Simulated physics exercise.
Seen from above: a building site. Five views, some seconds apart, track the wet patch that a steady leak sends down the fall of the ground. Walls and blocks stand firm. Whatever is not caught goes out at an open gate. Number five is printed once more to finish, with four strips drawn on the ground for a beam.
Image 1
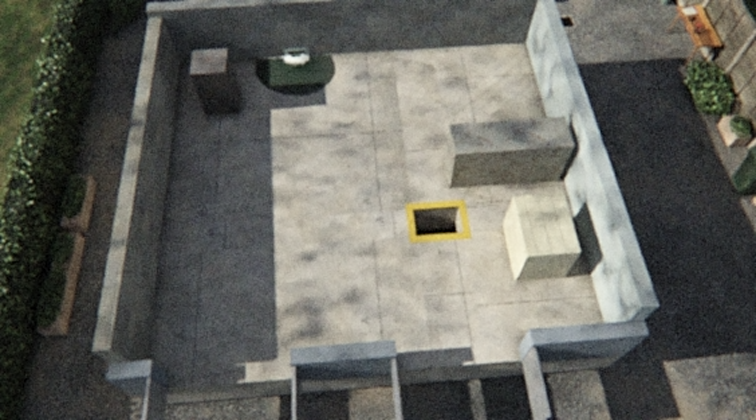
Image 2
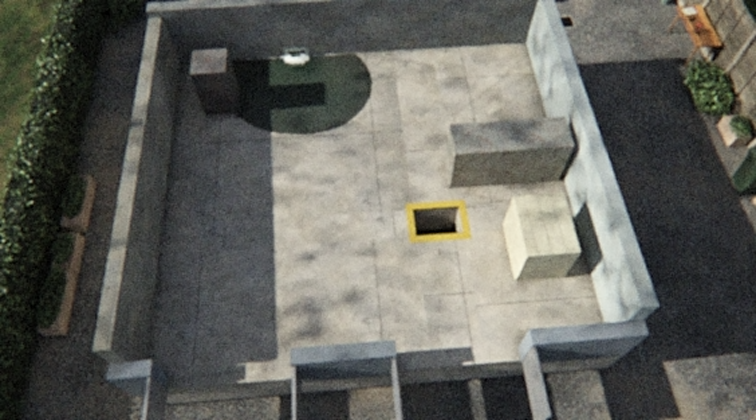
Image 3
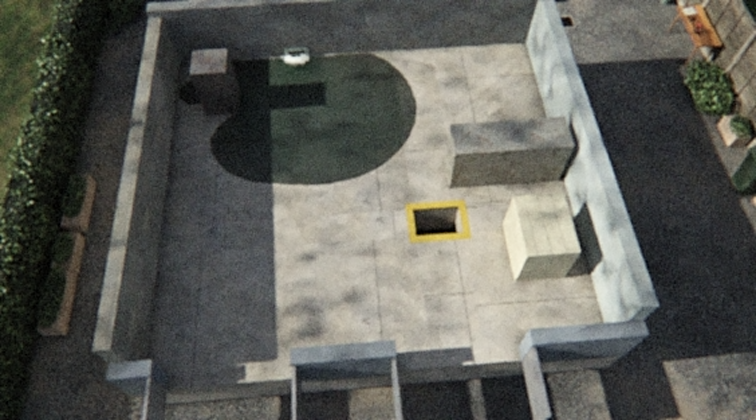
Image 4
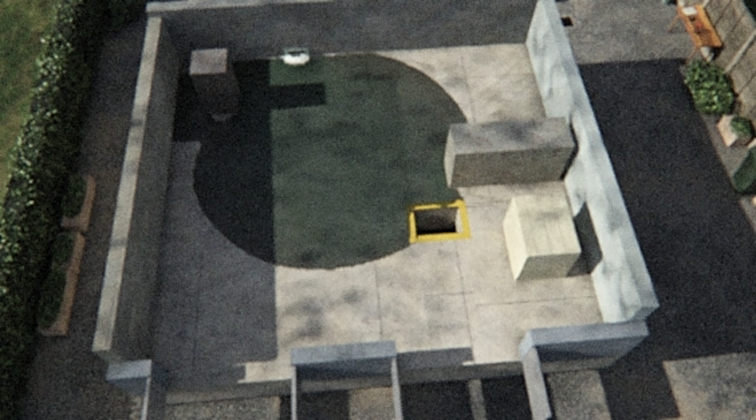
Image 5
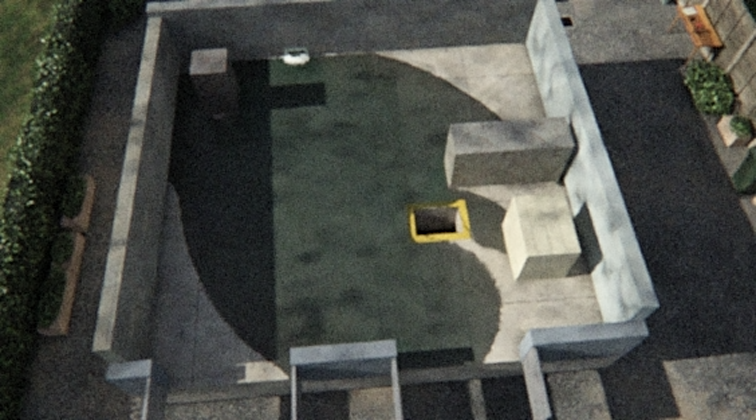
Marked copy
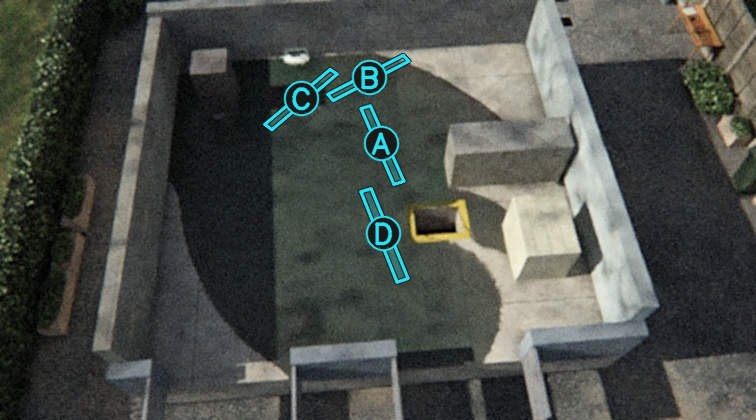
A walled concrete yard on a building site is seen from high above, with a hedge along the left and gaps in the near wall. A dark block stands at the upper left near a small white outfall, while a grey slab, a cream block and a yellow-rimmed gully sit towards the right. Dark green water spreads from the outfall across the floor, reaches the gully and surrounds most of it, the camera staying still.
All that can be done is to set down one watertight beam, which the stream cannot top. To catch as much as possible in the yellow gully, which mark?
The best spot is D.
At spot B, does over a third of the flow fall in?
No.
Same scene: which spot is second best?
That is spot A.
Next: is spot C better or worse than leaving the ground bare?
Spot C is worse.
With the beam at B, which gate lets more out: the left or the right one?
The right gate.
On the marked copy, A from (365, 107) to (398, 182); B from (330, 97) to (406, 58); C from (268, 127) to (333, 71); D from (366, 190) to (402, 280).
With A, about 19 % of the stream runs into the yellow gully, about 79 % out by the gates.
With B, about 14 % of the stream runs into the yellow gully, about 83 % out by the gates.
With C, about 12 % of the stream runs into the yellow gully, about 85 % out by the gates.
With D, about 28 % of the stream runs into the yellow gully, about 69 % out by the gates.
